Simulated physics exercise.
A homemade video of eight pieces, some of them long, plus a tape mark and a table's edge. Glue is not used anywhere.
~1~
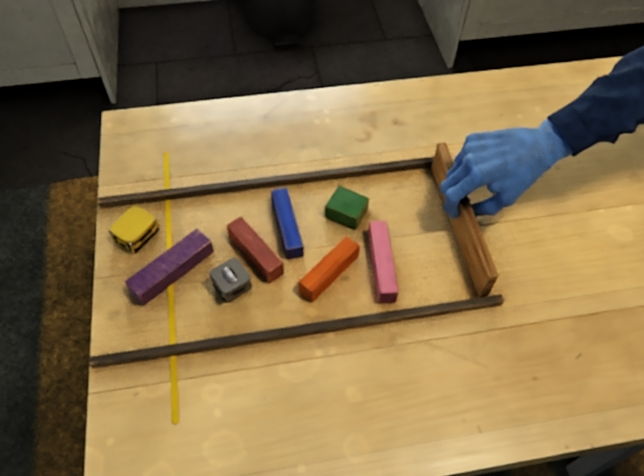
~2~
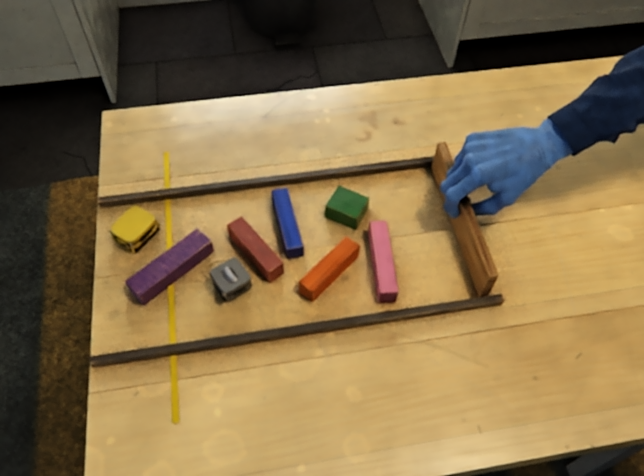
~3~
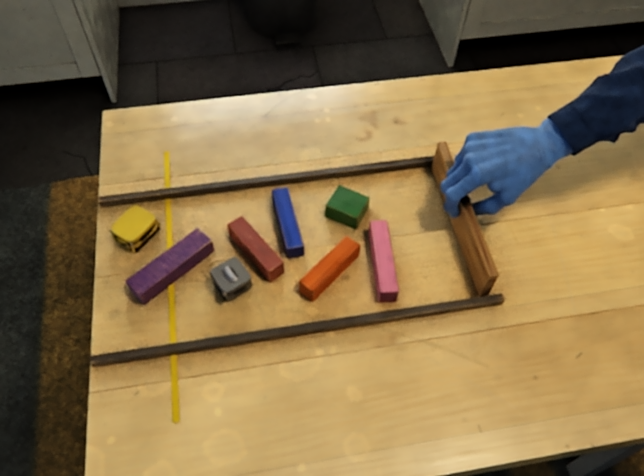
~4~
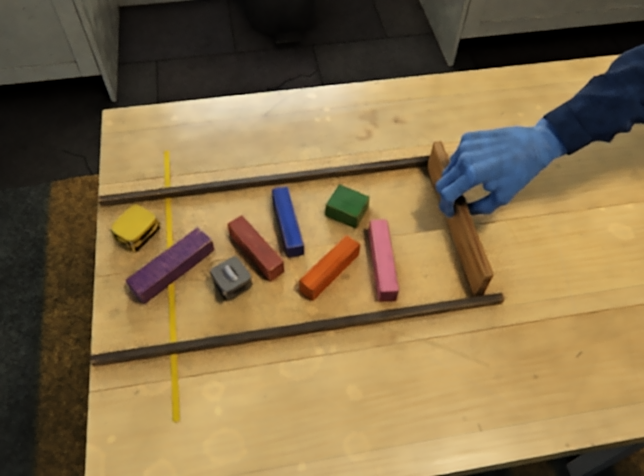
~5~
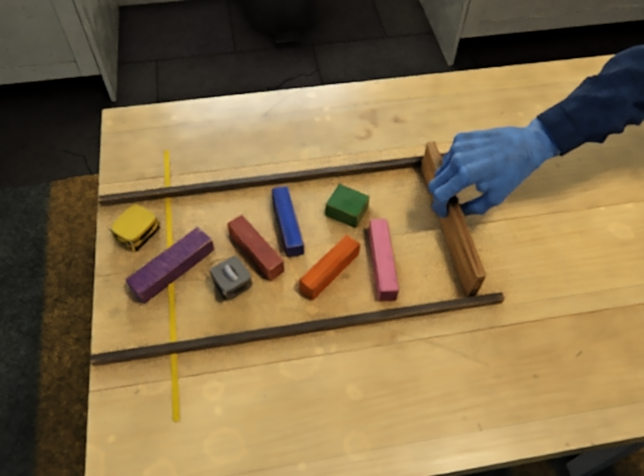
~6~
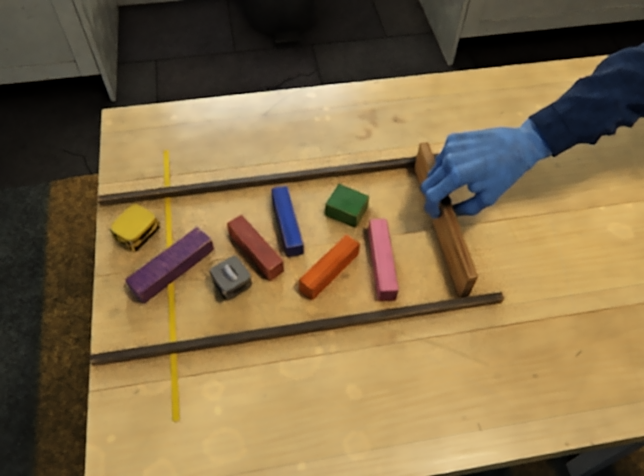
On a light wooden table, a blue-gloved hand holds a wooden board at the right of two dark rails, beside scattered coloured blocks and a yellow tape line, then slides the board slightly left while the blocks stay still.
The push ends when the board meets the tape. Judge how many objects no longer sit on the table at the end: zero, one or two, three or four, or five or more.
Off the edge: One or two.
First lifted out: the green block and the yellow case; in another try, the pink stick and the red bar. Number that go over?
The count is 1 in one try and 1 in the other, in that order.
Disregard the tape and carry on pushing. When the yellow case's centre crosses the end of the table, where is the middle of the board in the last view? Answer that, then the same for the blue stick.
The middle would be close to (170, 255) and then close to (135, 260).
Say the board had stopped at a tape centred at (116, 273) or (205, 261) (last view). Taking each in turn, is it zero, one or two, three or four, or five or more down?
Five or more; none at all.
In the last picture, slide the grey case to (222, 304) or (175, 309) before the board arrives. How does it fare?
Taking the places in order, the piece stays up and stays up.
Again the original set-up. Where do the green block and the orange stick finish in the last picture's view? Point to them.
(152, 216) and (141, 303), roughly.
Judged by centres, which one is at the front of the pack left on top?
Result: The yellow case.
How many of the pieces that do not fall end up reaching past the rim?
My count gives 1.
Soon after, none off yet; yellow case at rest near (135, 228); purple bar at rest near (171, 264); grey case at rest near (232, 279).
Then, none off yet; yellow case at rest near (135, 228); purple bar moved a little near (142, 274); grey case moved about its own width near (186, 294).
At rest, the number that fall off is one or two; fallen, purple bar.
